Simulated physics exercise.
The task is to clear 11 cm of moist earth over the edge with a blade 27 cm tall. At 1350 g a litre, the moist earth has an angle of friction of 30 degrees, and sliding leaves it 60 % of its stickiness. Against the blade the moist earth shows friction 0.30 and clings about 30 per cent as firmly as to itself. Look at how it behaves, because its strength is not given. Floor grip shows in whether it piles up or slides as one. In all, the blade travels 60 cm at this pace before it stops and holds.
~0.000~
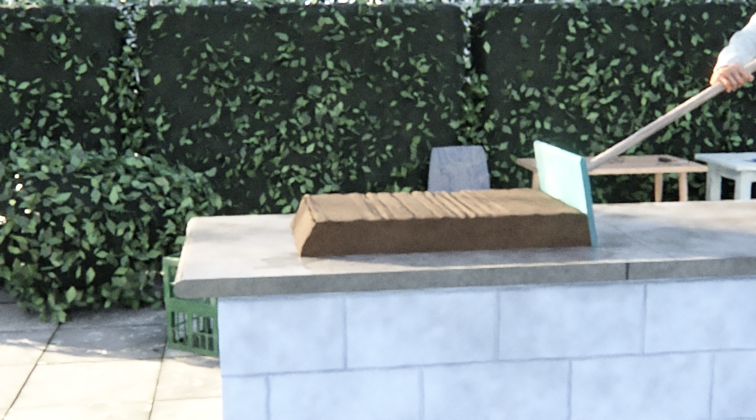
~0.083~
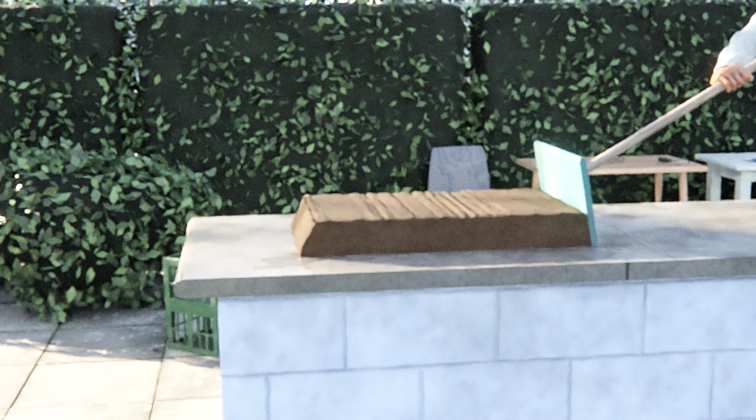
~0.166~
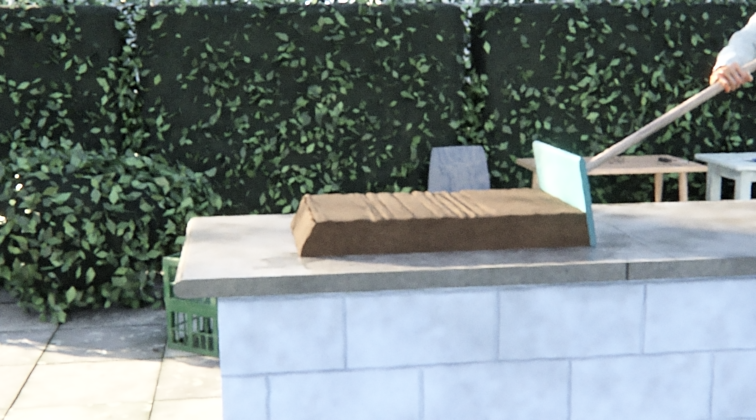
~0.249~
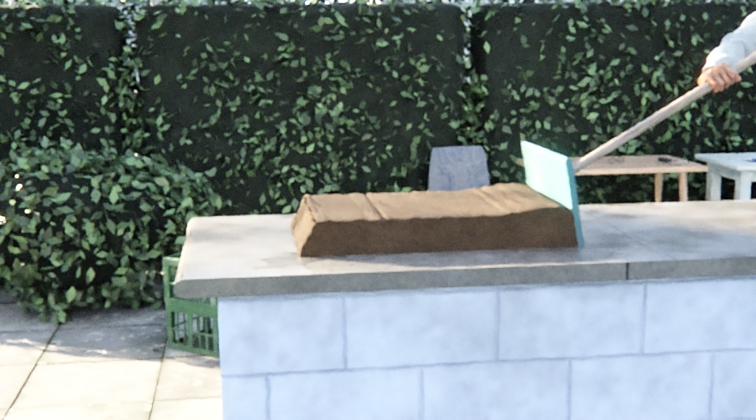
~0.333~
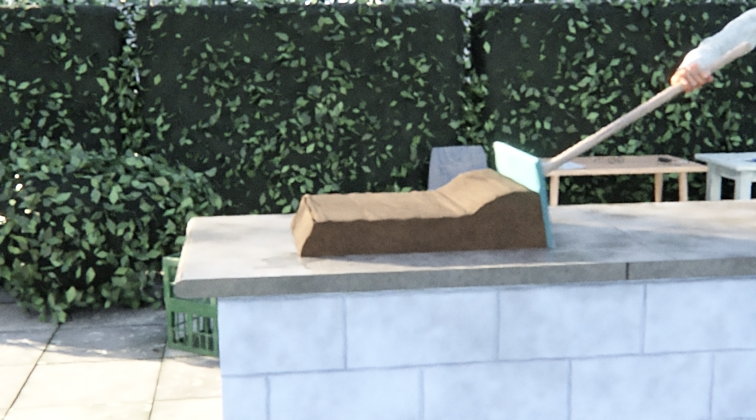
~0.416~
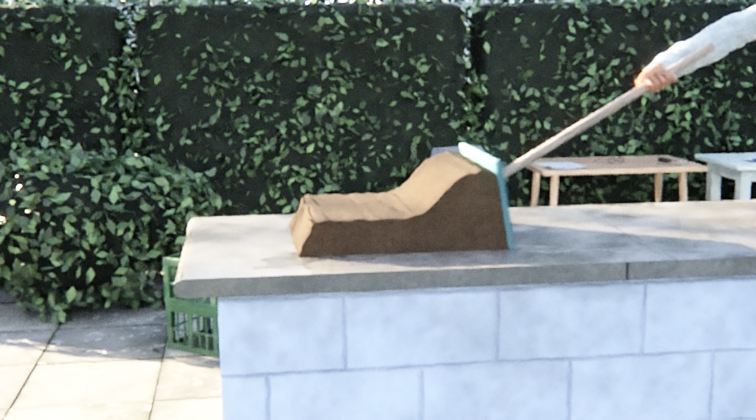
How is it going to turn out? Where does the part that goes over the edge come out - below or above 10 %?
Result: Below.
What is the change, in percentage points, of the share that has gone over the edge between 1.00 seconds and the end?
0 per cent.
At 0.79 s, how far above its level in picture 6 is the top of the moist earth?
About 2 cm.
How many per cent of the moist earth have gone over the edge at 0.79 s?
It works out at roughly 0 percent.
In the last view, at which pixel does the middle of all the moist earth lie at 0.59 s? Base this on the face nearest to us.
The middle sits at about (365, 219).
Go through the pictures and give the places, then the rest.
In the first picture, foot of the blade at (592, 246), not yet moved; leading edge of the moist earth at (302, 253), piled 10 cm high.
In the second picture, foot of the blade at (592, 246), not yet moved; leading edge of the moist earth at (302, 253), piled 10 cm high.
In the third picture, foot of the blade at (591, 246), moved 3 mm; leading edge of the moist earth at (302, 253), piled 11 cm high.
In the fourth picture, foot of the blade at (578, 247), moved 4.5 cm; leading edge of the moist earth at (302, 253), piled 13 cm high.
In the fifth picture, foot of the blade at (548, 248), moved 14 cm; leading edge of the moist earth at (302, 253), piled 18 cm high.
In the sixth picture, foot of the blade at (509, 249), moved 27 cm; leading edge of the moist earth at (301, 250), piled 25 cm high.
After 0.59 s, 0 % has gone over the edge.
After 0.79 s, 0 % has gone over the edge.
After 1.00 s, 0 % has gone over the edge.
After 1.21 s, 0 % has gone over the edge.
After 1.34 s, at the end, 0 % has gone over the edge.
